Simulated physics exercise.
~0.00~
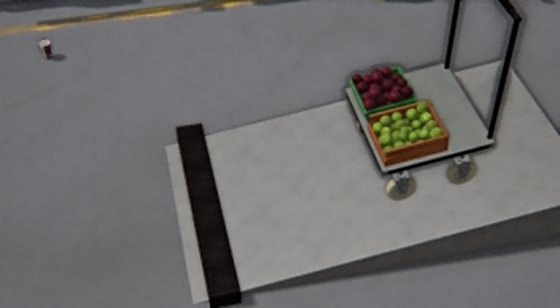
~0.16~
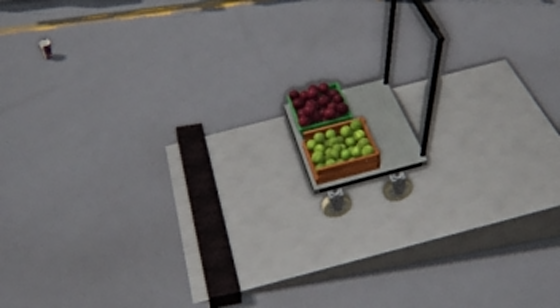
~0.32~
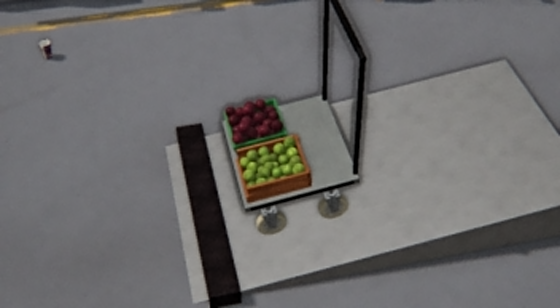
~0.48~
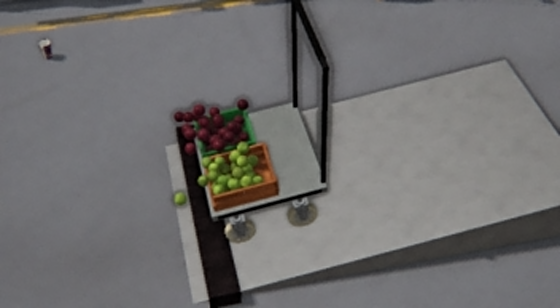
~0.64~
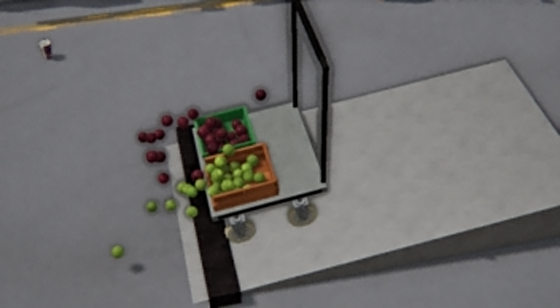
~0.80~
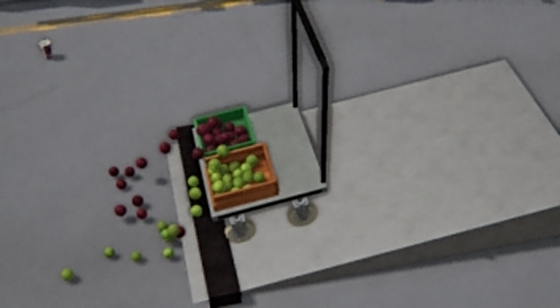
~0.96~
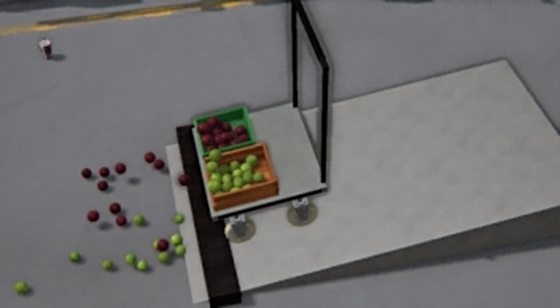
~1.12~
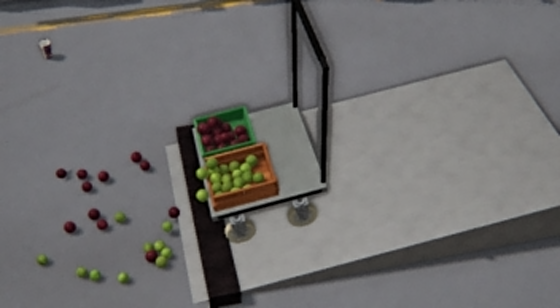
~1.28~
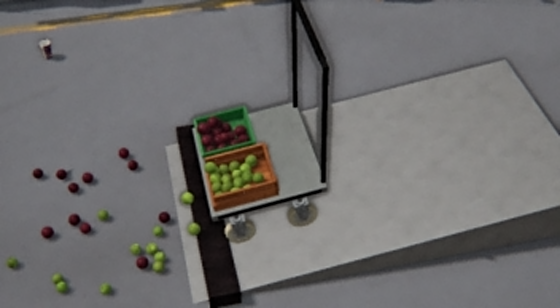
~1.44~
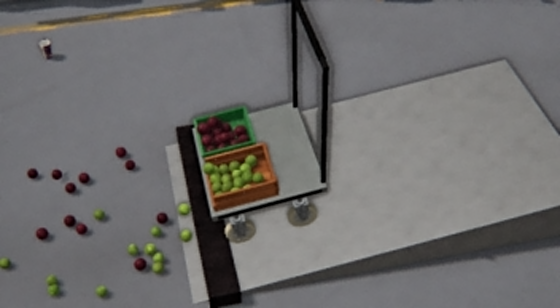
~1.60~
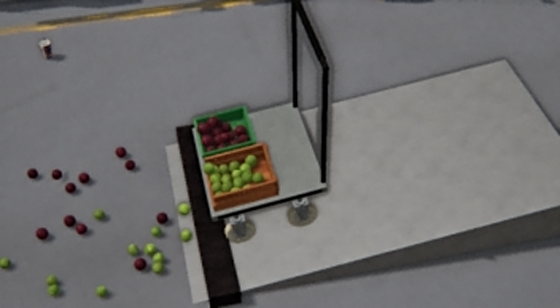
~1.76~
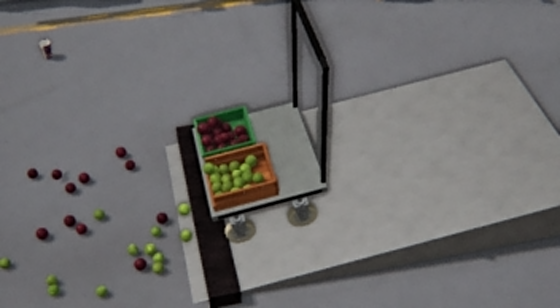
The footage shows a trolley carrying green apples in a wooden tub and dark red onions in a green tub rolling left down a ramp and stopping abruptly at a dark sill. Some of both loads spill leftward and settle scattered across the grey ground, while the rest stay aboard.
